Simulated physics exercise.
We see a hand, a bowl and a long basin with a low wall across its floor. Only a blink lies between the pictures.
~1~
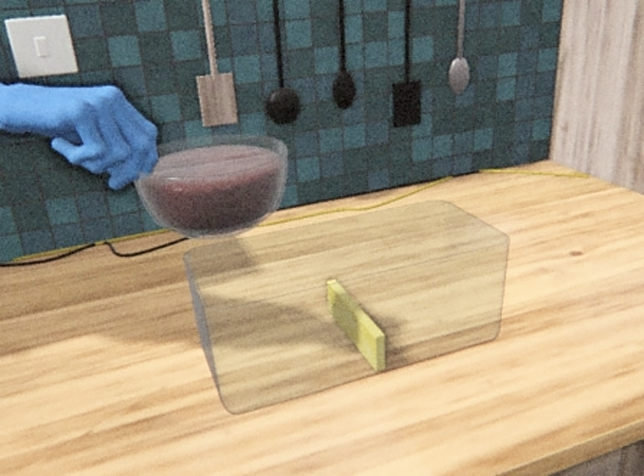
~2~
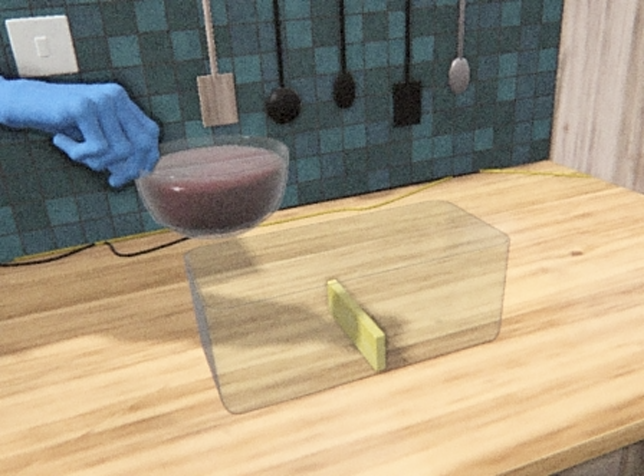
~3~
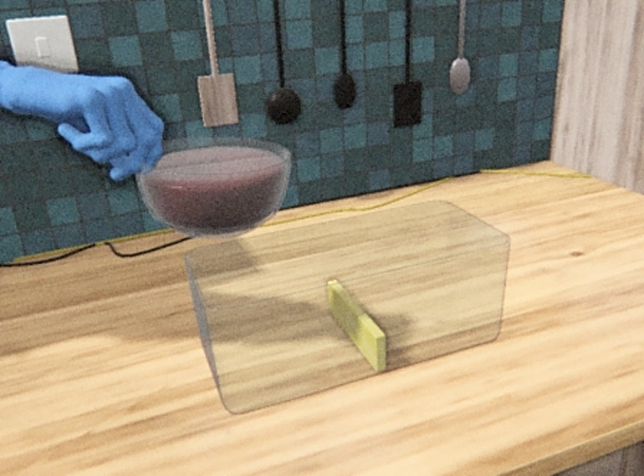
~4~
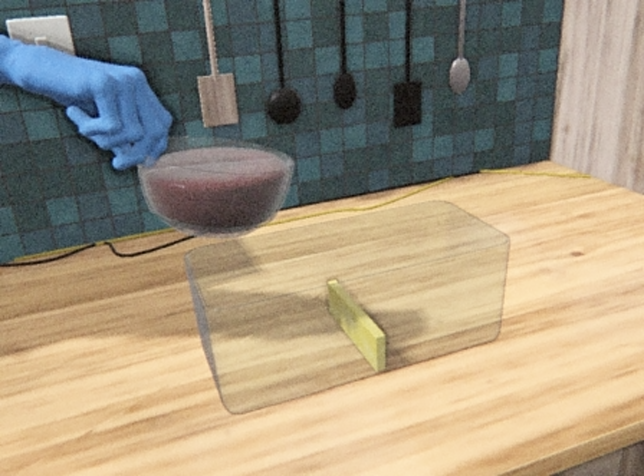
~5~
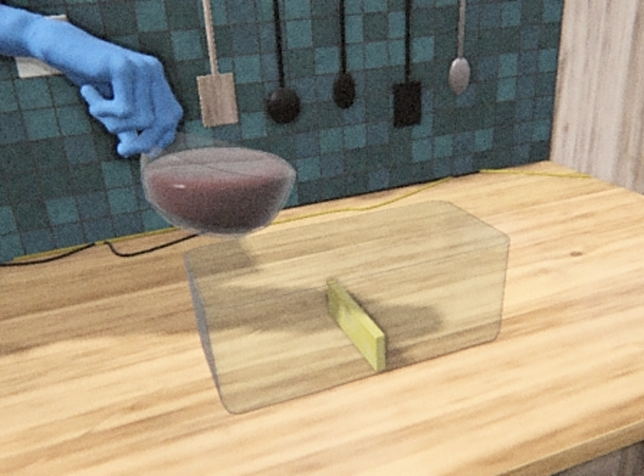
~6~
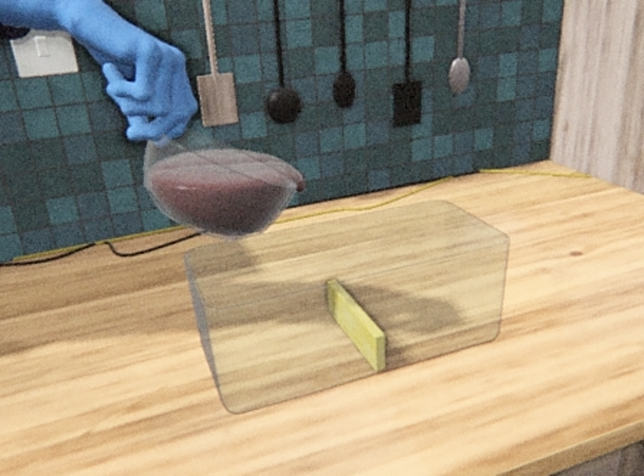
Blue-gloved hand tilting a clear bowl of dark reddish liquid rightward above a transparent basin with a low yellow-green wall inside.
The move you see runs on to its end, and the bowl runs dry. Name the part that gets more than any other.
Most lies in the left part.
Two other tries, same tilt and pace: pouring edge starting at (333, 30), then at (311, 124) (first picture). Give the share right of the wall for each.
The first gives 85 %, the second 65 %.
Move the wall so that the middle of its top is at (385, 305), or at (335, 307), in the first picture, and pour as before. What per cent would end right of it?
In turn 15 and 55 in a hundred.
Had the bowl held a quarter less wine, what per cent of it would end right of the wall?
About 10 per cent.
A moment on, the tilt is 87° and 23 per cent is still to pour, 32 is left of the wall and 18 right of it.
Next, the tilt is 97° and 3 per cent is still to pour, 67 is left of the wall and 27 right of it.
Then the tilt is 97° and 0 per cent is still to pour, 71 is left of the wall and 27 right of it.
Later the tilt is 97° and 0 per cent is still to pour, 71 is left of the wall and 27 right of it.
In the end 71 per cent lies left of the wall, 27 right of it and 2 outside.
